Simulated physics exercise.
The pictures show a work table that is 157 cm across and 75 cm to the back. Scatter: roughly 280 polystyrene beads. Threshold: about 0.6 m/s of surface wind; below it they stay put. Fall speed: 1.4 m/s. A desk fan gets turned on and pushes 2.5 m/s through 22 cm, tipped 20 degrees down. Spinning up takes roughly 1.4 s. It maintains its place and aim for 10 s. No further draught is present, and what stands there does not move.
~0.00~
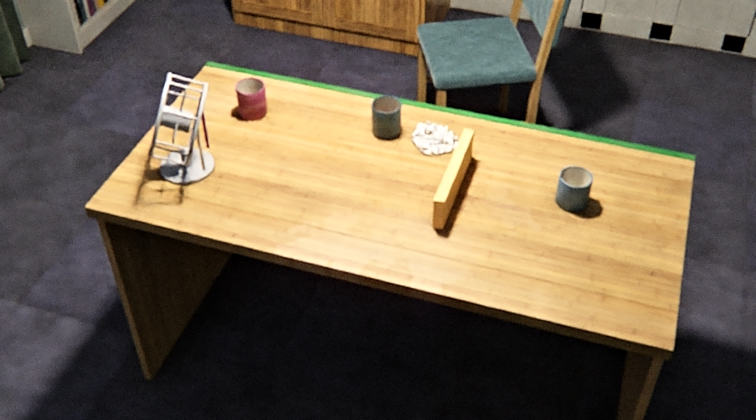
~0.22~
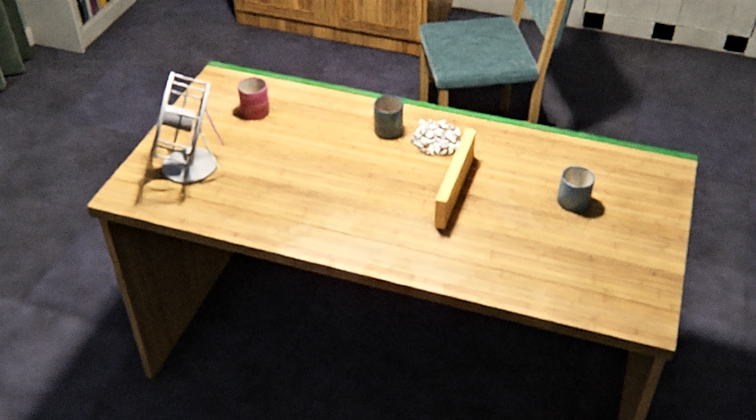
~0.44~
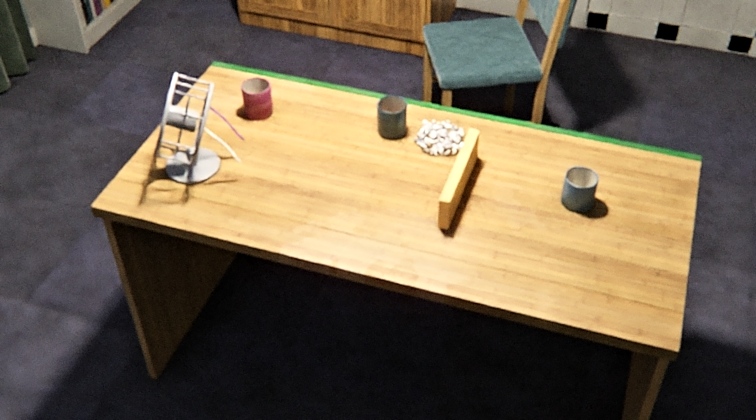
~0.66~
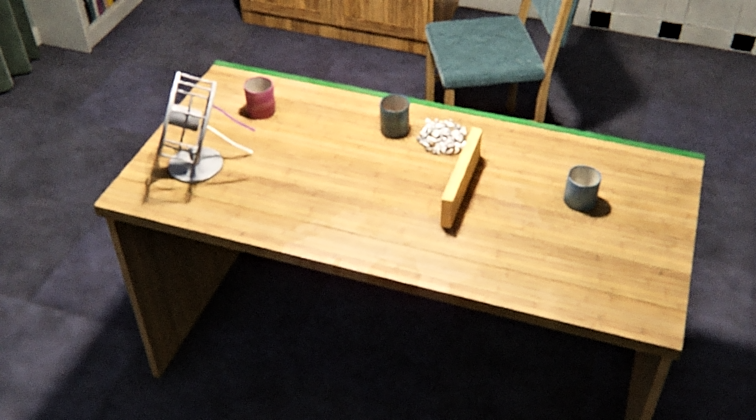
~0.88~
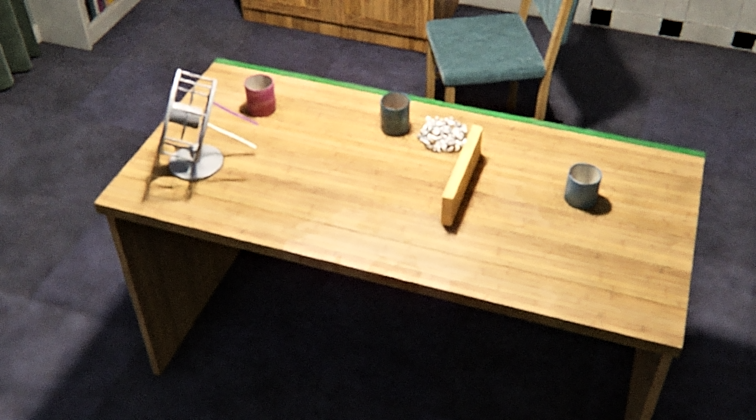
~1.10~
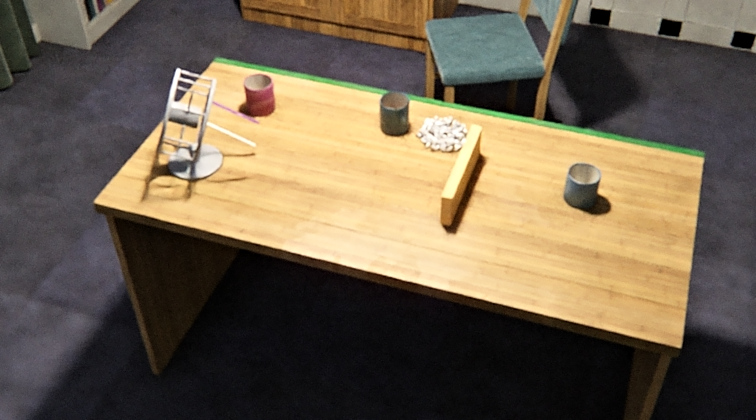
A long wooden desk with a green back edge fills the view, seen from above at an angle in a dark-floored room, with a blue-green padded chair behind it. A pale fan and a red mug stand left, a dark mug, white beads and an upright yellow board near the middle, a blue-grey mug right. The fan's blades turn, its thin streamers lift rightward, the beads barely shift, and the camera drifts slightly.
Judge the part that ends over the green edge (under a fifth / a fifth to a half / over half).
I think more than one in two will wind up past that edge.
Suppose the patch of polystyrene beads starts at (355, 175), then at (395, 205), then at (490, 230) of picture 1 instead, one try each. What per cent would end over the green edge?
60 %, 0 %, 0 %.
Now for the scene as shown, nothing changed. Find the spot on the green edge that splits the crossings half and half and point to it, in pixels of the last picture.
The halfway point of the crossings is around (500, 113) in the last picture.
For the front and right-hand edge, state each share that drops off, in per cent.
About 0 % front, about 0 % right-hand.
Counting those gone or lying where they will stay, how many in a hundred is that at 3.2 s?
Estimated share: Near 80 %.
After 2.0 s, 61 % are over the green edge; the middle of those still in play is near (451, 126); 54 % have settled or left.
After 3.2 s, 86 % are over the green edge; 84 % have settled or left.
After 5.5 s, 97 % are over the green edge; 97 % have settled or left.
After 10.0 s, at the end, 100 % are over the green edge.
